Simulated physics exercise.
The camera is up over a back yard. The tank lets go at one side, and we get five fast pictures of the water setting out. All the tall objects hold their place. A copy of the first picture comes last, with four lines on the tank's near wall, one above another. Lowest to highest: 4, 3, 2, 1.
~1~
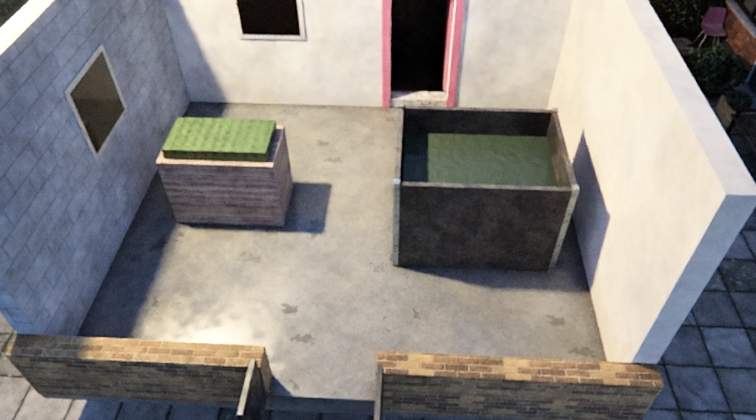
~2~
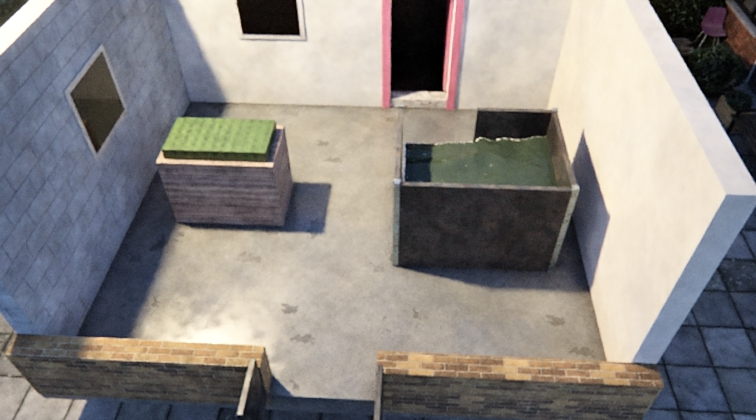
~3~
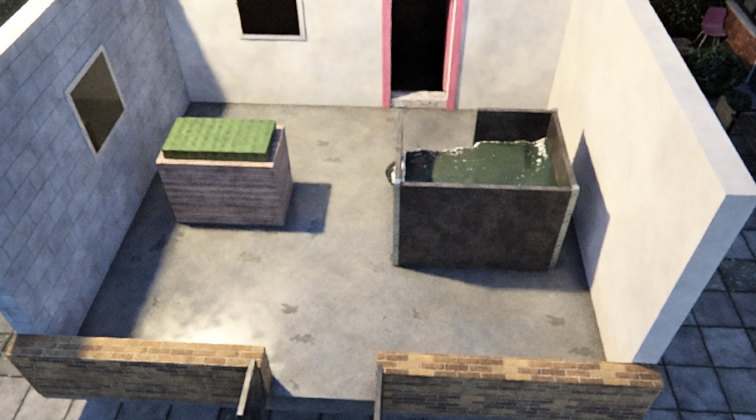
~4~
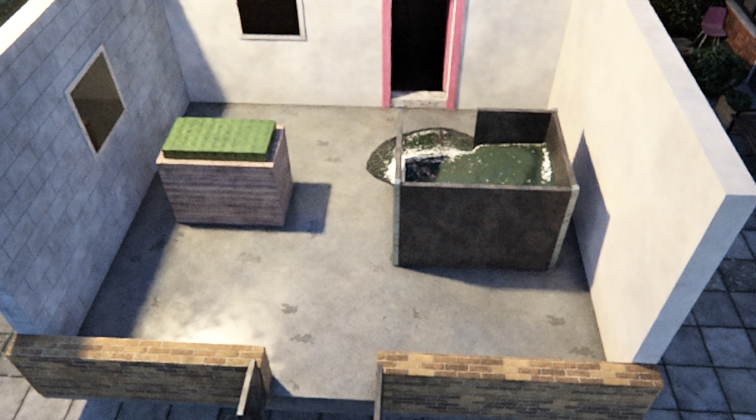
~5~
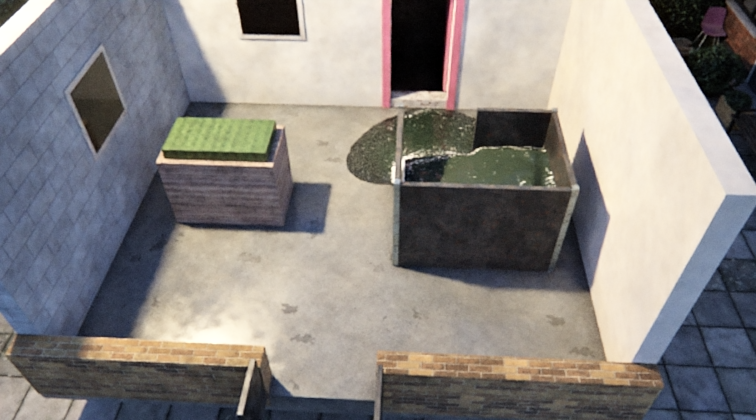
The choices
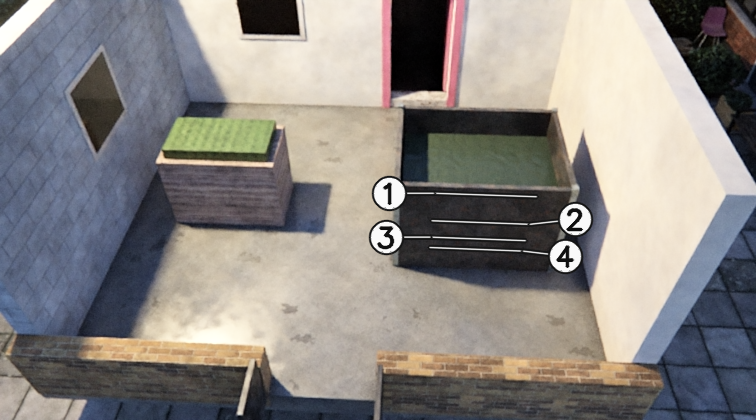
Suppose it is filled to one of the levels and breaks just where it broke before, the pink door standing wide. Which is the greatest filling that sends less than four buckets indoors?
Level 4 just does it.
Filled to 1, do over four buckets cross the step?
Yes.
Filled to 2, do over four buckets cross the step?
Yes, it does.
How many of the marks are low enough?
One of them.
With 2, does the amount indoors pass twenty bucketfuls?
Yes.
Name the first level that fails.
That would be 3.
In white, 1 at (485, 194); 2 at (480, 222); 3 at (477, 238); 4 at (476, 249); from the bottom up 4, 3, 2, 1.
For level 1, dozens of bucketfuls pour in.
For level 2, dozens of bucketfuls pour in.
For level 3, about 9 bucketfuls get in.
For level 4, a bucket or two gets in.
